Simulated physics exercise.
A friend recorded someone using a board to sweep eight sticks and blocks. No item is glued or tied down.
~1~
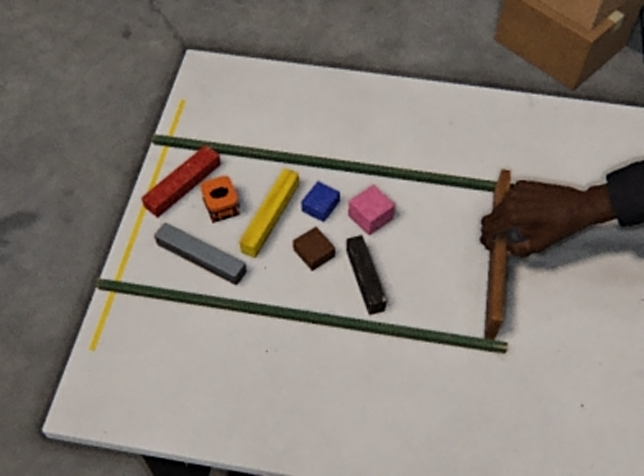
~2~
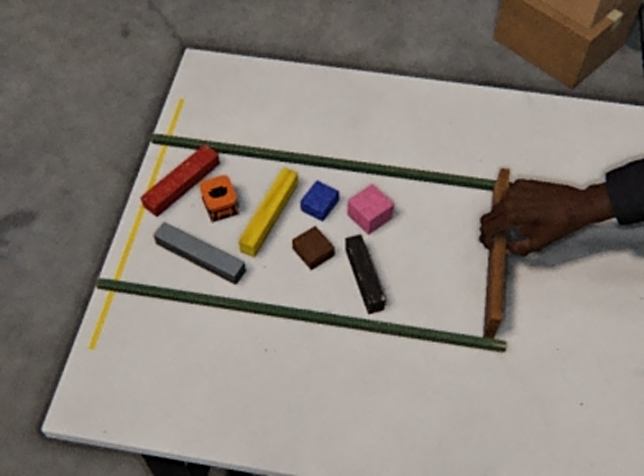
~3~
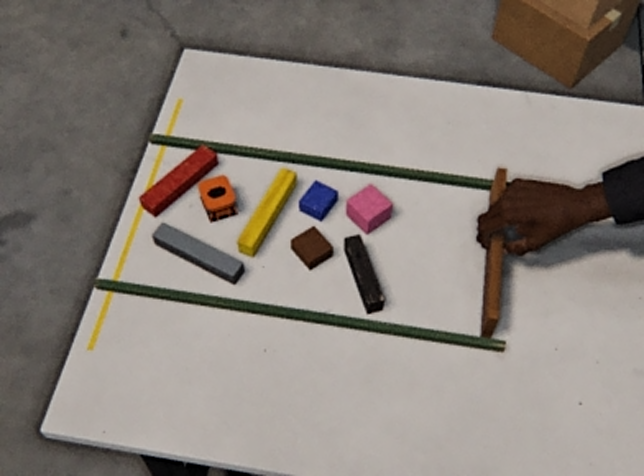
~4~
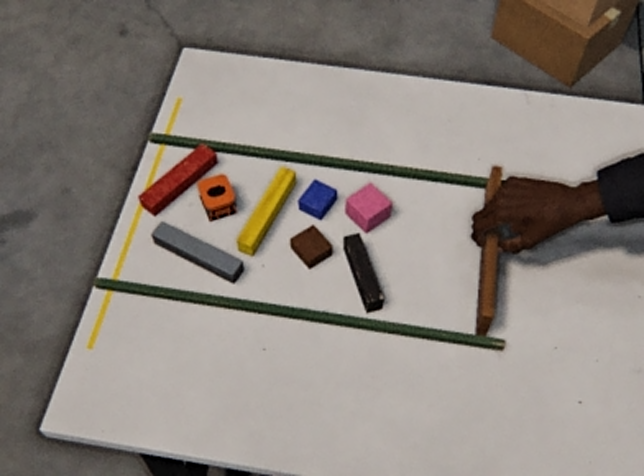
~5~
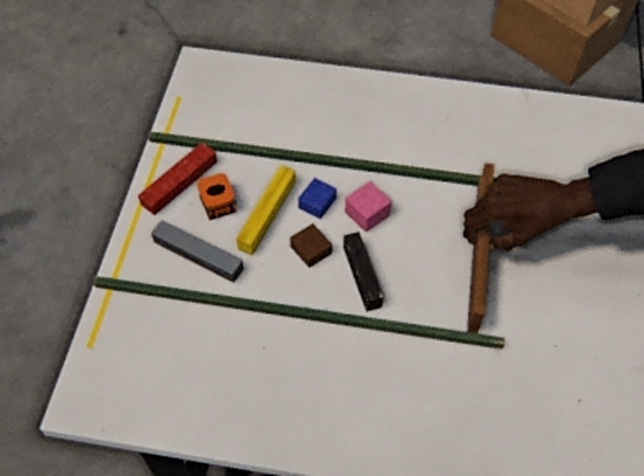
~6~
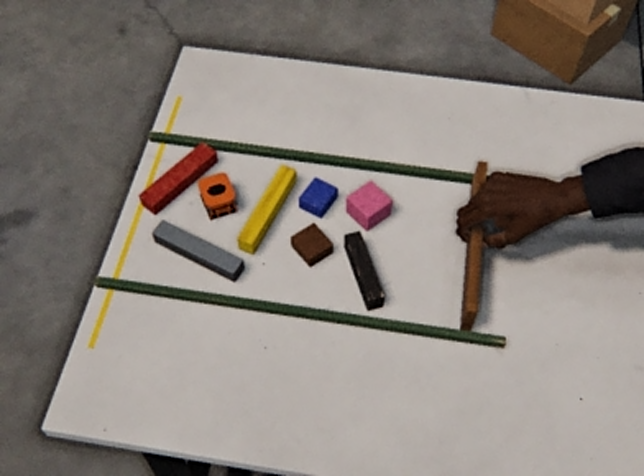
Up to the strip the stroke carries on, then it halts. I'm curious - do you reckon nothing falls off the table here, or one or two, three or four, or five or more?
The count that comes down will most likely be five and up.
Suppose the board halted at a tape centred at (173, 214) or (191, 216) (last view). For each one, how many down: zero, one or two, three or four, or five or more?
First tape: Three to four; second: Just one or two.
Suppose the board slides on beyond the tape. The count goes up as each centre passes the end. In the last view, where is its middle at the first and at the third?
At (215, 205) for the first, at (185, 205) for the third.
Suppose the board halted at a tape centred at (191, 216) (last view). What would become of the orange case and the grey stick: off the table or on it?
Outcome - orange case topples off, grey stick is left in place.
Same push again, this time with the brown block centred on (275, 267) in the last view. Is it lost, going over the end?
It simply slips off.
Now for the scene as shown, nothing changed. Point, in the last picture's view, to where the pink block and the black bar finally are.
Listed as asked: First (128, 186), and then (119, 235).
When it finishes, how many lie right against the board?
2 are in contact with it.
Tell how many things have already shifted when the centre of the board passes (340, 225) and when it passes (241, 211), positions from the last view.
First 5, then 8.
Soon after, none off yet; red bar at rest near (179, 178); grey stick at rest near (198, 251); orange case at rest near (218, 196).
Then, none off yet; red bar moving near (173, 175); grey stick moving near (194, 254); orange case moved about its own width near (192, 194).
Further on, none off yet; red bar moved a little near (138, 159); grey stick moved about its own width near (116, 258); orange case tipped well over near (106, 203).
At rest, the number that fall off is five or more; fallen, brown block, blue block, yellow stick, orange case, grey stick and red bar.
